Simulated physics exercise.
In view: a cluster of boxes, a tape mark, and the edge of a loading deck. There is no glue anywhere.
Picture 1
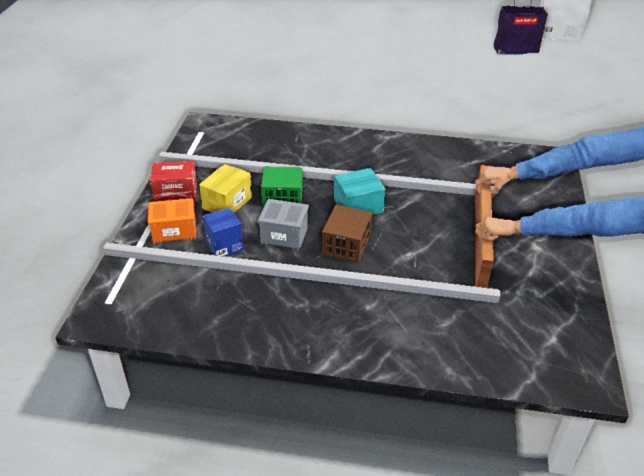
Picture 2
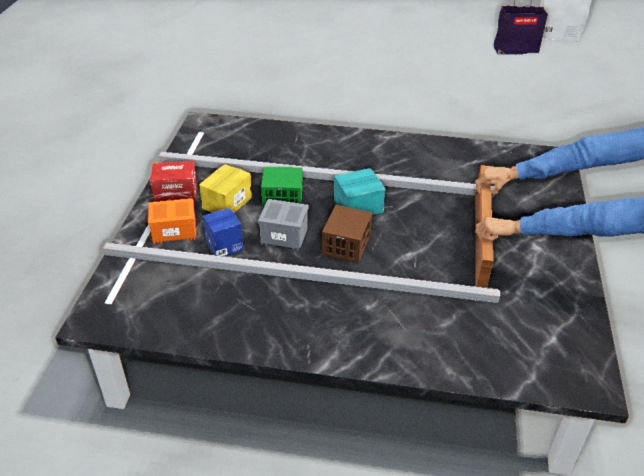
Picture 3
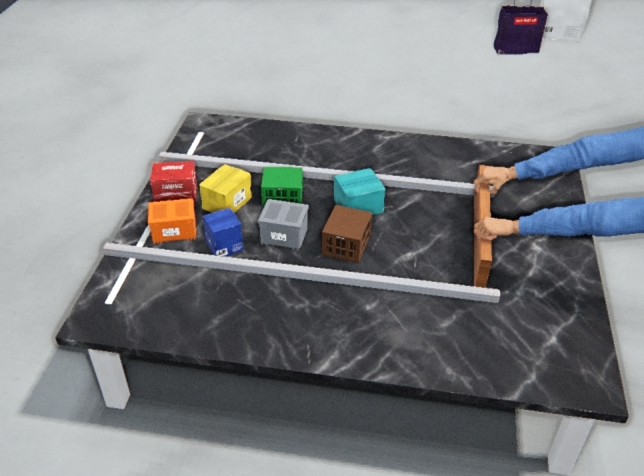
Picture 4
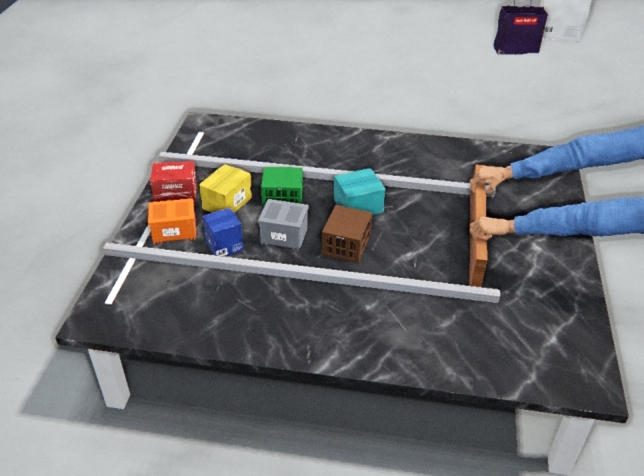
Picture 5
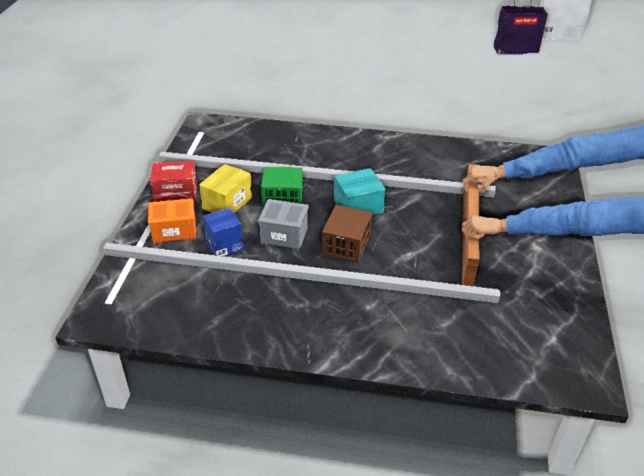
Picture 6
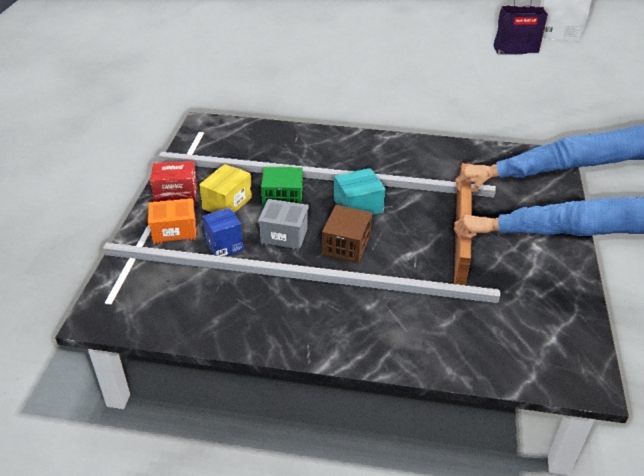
Two hands slide a wooden plank slightly left between rails toward colourful, motionless boxes.
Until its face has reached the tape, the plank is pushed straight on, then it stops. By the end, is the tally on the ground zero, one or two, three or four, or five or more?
I expect at least five to drop off the edge.
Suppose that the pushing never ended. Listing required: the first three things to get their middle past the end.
That would be the red box, followed by the orange tote and then the yellow parcel.
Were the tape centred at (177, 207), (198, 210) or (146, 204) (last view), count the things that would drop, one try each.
Going through them in order, you'd see 6, 3 and 8.
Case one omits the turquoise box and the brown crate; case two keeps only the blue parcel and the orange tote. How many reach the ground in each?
First try 3, second try 4.
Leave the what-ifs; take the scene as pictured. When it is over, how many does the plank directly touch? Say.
Contact count: 2.
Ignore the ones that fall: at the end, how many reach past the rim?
Overhang count: 2.
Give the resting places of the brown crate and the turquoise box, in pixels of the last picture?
Final positions: Near (133, 210); near (156, 167).
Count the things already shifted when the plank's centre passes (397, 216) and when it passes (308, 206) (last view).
The first count is 0, and then it's 6.
A little later, none off yet; red box at rest near (174, 182); orange tote at rest near (173, 221); yellow parcel at rest near (226, 191).
When it is over, the number that fall off is five or more; down, grey tote, green crate, blue parcel, yellow parcel, orange tote and red box.
